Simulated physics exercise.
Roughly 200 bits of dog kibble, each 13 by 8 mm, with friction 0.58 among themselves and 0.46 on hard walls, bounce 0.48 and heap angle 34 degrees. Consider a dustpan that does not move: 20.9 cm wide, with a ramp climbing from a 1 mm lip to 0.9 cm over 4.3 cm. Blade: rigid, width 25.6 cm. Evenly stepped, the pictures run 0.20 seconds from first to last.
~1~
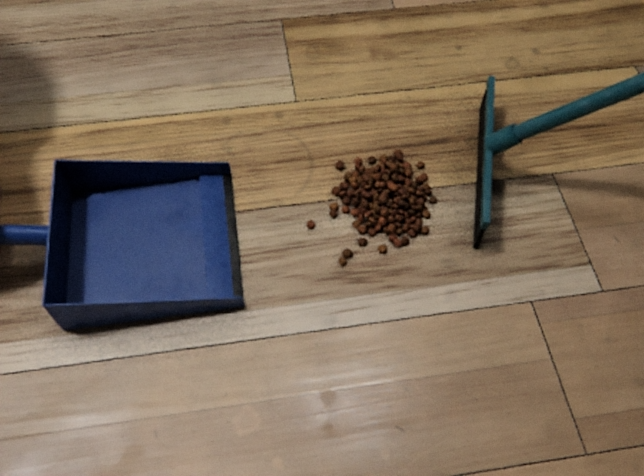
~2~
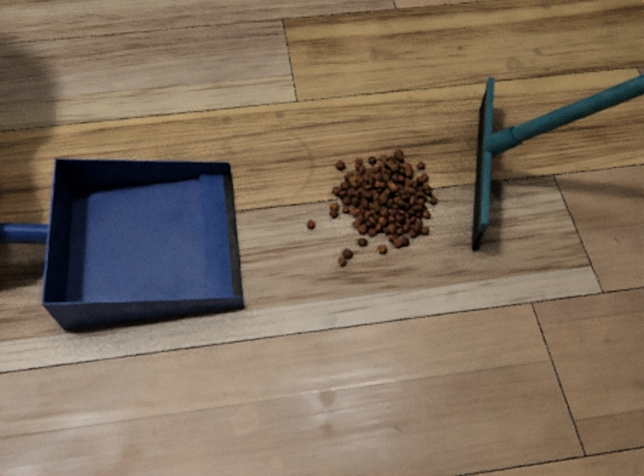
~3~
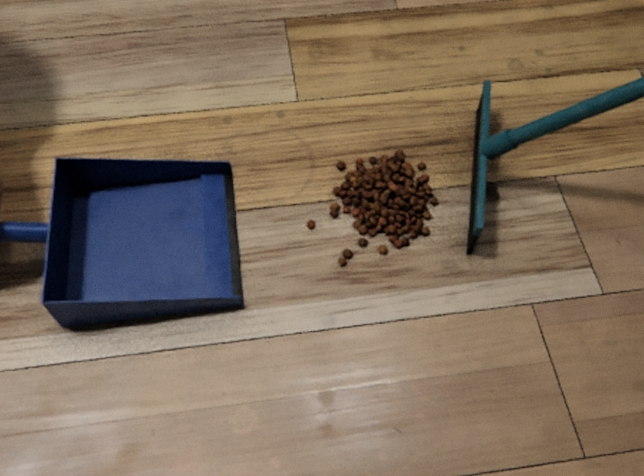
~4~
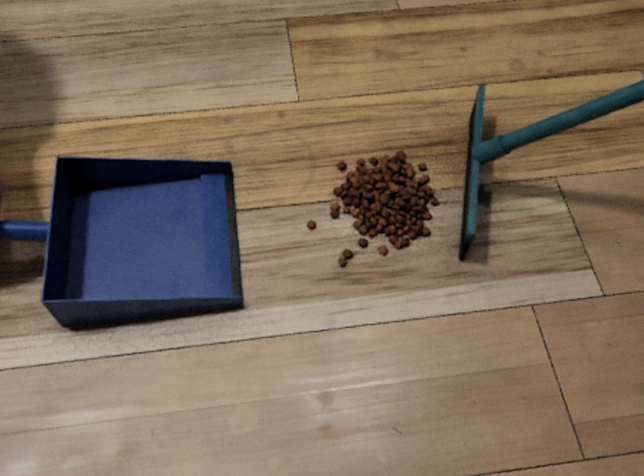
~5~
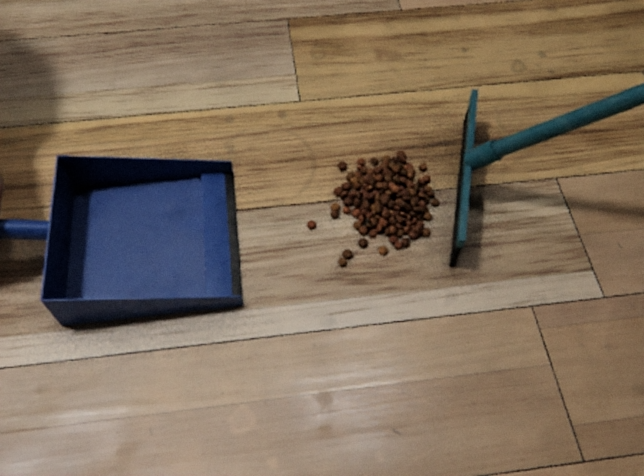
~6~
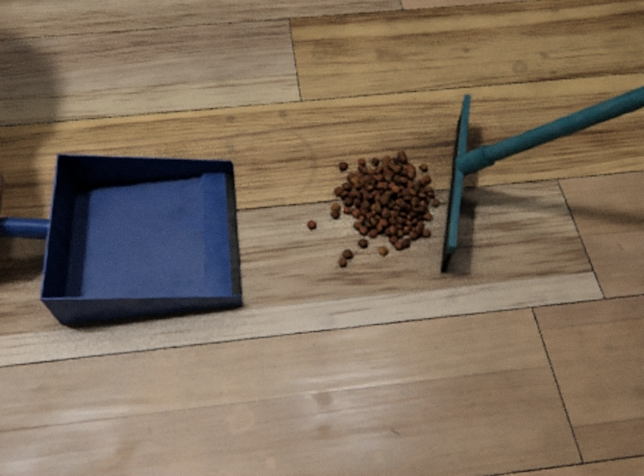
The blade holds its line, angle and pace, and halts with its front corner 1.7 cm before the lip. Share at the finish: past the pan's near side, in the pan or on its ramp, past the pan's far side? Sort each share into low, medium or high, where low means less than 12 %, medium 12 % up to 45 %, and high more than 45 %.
Shares - near side: Low, pan: Low, far side: Low.
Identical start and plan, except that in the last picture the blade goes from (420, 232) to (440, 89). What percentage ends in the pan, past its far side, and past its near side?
Pan 20; far 20; near 0.
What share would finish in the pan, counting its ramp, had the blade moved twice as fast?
Share: About 5 %.
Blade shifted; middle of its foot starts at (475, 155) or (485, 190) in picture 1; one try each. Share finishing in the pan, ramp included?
I'd put it near 0 per cent for the first and near 0 per cent for the second.
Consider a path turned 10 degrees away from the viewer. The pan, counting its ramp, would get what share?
In that case around 0 per cent.
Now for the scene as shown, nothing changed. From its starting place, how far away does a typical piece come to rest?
Median: Approx. 16 cm.
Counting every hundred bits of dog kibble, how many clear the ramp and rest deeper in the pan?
Estimate: Close to 0 per cent of the total.
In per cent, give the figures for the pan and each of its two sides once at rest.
In per cent - near side 5, pan 0, far side 5.
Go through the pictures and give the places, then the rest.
Blade from (485, 225) to (490, 84), moved 0.0 cm, 0 of the pieces shifted so far; middle of the pieces at (381, 196); pan at (139, 248), in the first picture.
Blade from (483, 227) to (490, 85), moved 0.3 cm, 0 of the pieces shifted so far; middle of the pieces at (381, 196), in the second picture.
Blade from (478, 231) to (486, 88), moved 1.2 cm, 0 of the pieces shifted so far; middle of the pieces at (382, 196), in the third picture.
Blade from (470, 237) to (480, 92), moved 2.6 cm, 0 of the pieces shifted so far; middle of the pieces at (382, 197), in the fourth picture.
Blade from (460, 243) to (473, 97), moved 4.1 cm, 0 of the pieces shifted so far; middle of the pieces at (383, 197), in the fifth picture.
Blade from (451, 249) to (466, 102), moved 5.6 cm, 0 of the pieces shifted so far; middle of the pieces at (383, 197); pan at (139, 244), in the sixth picture.
Then, 0.33 s after the last picture, middle of the blade 18 cm from the lip; 0 % over the lip, far side 0 %, near side 0 %.
Then, 0.55 s after the last picture, middle of the blade 11 cm from the lip; 0 % over the lip, far side 5 %, near side 0 %.
Then, 0.90 s after the last picture, middle of the blade 6 cm from the lip; 0 % over the lip, far side 5 %, near side 5 %.
In the end, near side 5 %, pan 0 %, far side 5 %, in front of the lip or behind the blade 90 %.
